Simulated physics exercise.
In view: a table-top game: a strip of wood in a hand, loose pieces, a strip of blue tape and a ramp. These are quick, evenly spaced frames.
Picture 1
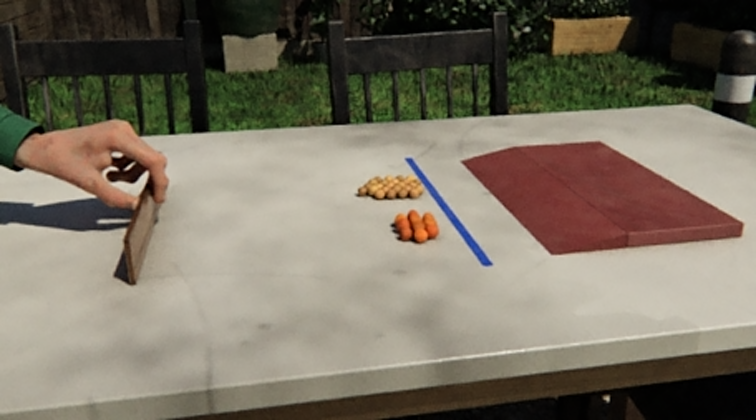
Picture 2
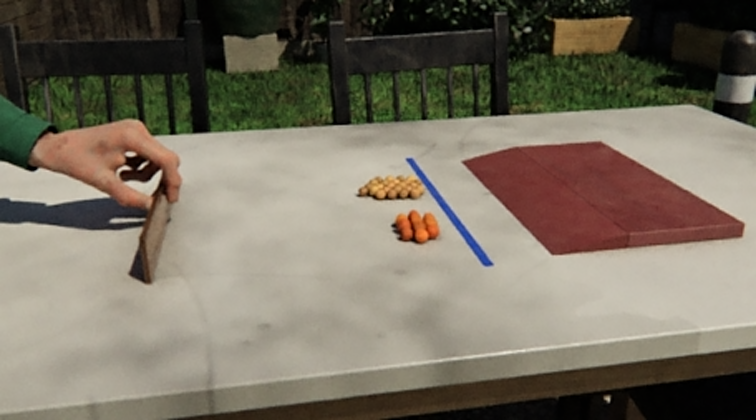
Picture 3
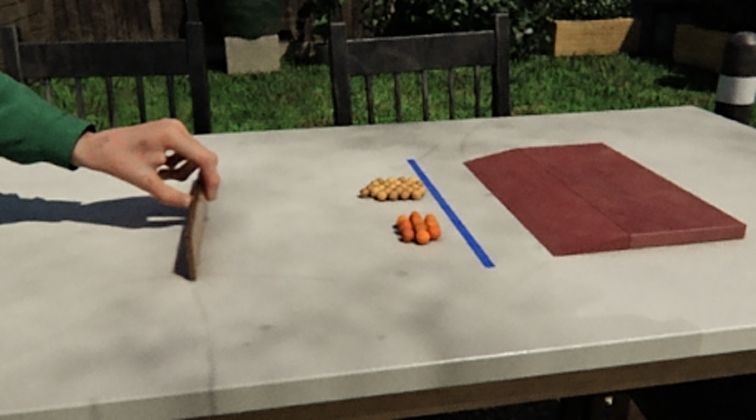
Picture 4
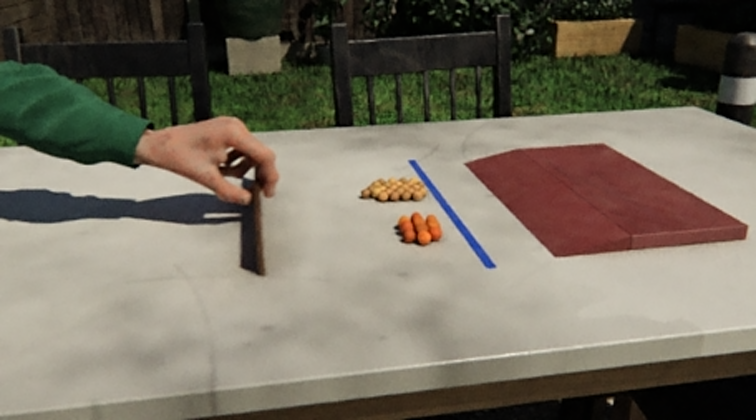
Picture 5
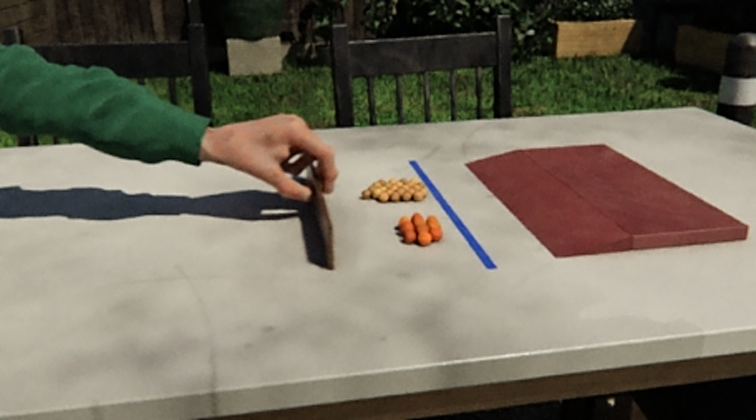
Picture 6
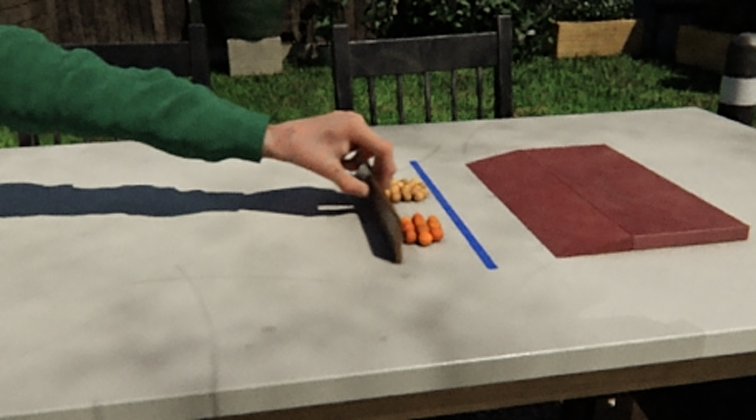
A hand in a green sleeve holds a strip of wood upright on a pale outdoor table, seen from slightly above, with dark chairs and grass behind. Small tan pieces and orange pieces sit in two batches left of a blue tape line, with a dark red ramp to the right. The hand slides the strip rightward up to the batches, while the view stays nearly still.
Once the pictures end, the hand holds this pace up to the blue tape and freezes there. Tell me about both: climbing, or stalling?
In the end the nearer batch reaches the top with some, and the farther batch reaches the top with some.
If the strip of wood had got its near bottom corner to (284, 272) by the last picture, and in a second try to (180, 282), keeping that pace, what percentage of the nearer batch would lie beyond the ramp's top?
About 0 and 0 per cent.
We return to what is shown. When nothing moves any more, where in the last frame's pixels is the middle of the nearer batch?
At about (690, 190).
Then, 0.06 s on from there, strip of wood still moving, near (433, 171); nearer batch the whole lot short of the ramp; farther batch the whole lot short of the ramp.
Then, 0.13 s on from there, strip of wood stopped at the blue tape; nearer batch near two thirds on the ramp, near a third short of the ramp; farther batch a little past the top, near two thirds on the ramp, near a third short of the ramp.
Then, 0.41 s on from there, strip of wood stopped at the blue tape; nearer batch the whole lot past the top; farther batch the whole lot past the top.
In the end, strip of wood stopped at the blue tape; nearer batch the whole lot past the top; farther batch the whole lot past the top.
